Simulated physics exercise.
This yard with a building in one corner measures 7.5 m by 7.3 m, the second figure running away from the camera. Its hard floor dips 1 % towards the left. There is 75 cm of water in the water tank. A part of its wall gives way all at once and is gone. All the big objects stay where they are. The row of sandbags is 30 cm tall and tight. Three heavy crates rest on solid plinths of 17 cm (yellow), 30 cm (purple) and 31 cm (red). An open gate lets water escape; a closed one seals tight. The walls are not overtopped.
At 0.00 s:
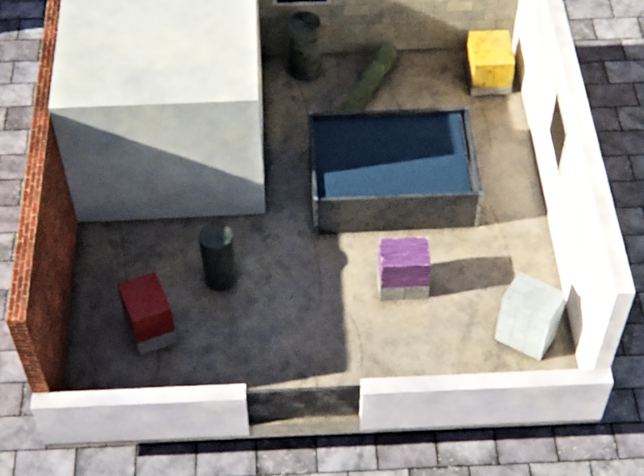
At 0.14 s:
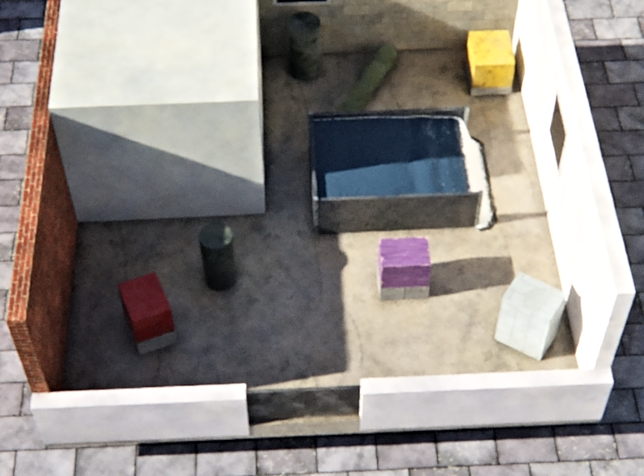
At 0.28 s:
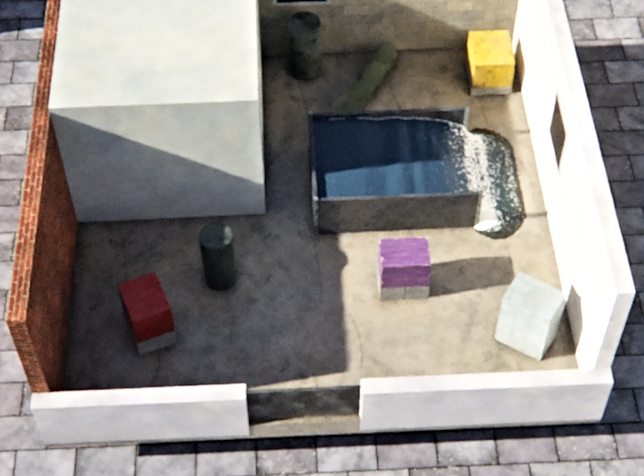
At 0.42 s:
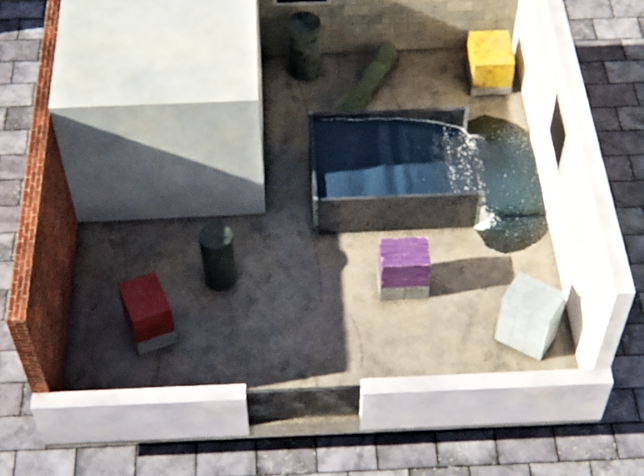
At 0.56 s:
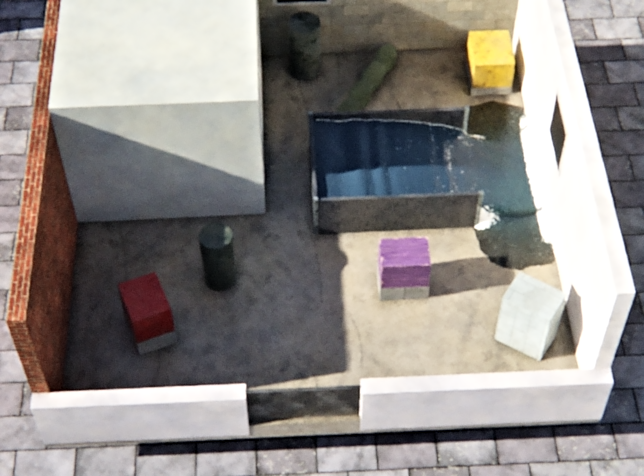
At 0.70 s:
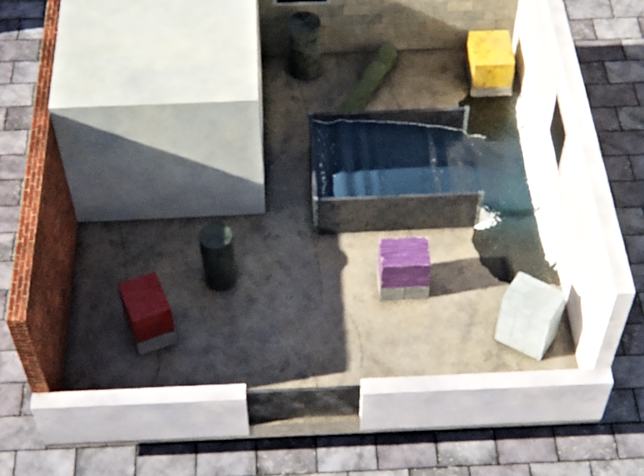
Dark blue water bursts from the right side of a grey-walled tank as that wall vanishes, spreading to the white right-hand wall, then forward towards a pale block, while the level inside lowers slightly. The walled yard is seen from high above, the view fixed, with a pale building at back left. Red, purple and yellow blocks and dark green cylinders stay still around the tank.
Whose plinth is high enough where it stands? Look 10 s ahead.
The yellow crate gets wet; the purple crate keeps dry; the red crate keeps dry.
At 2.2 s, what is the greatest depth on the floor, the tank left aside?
Up to some 51 cm.
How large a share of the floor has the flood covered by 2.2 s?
Near 30 per cent is wet.
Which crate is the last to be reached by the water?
The red one.
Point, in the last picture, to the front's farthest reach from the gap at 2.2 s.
Near (574, 395).
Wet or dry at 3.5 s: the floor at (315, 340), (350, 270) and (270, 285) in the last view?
In turn: Wet, dry, still dry.
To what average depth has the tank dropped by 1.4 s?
Some 44 cm.
After 1.4 s water covers 15 % of the floor and is deepest (52 cm) near (532, 185); yellow plinth reached, purple plinth not reached, red plinth not reached.
After 2.2 s water covers 30 % of the floor and is deepest (51 cm) near (504, 99); yellow plinth reached, purple plinth reached, red plinth not reached.
After 3.5 s water covers 55 % of the floor and is deepest (31 cm) near (536, 323); yellow plinth reached, purple plinth reached, red plinth not reached.
After 6.0 s water covers 85 % of the floor and is deepest (24 cm) near (63, 398); yellow plinth reached, purple plinth reached, red plinth reached.
After 10.0 s water covers 100 % of the floor and is deepest (14 cm) near (61, 420); highest at the yellow plinth 45 cm, highest at the purple plinth 17 cm, highest at the red plinth 16 cm.
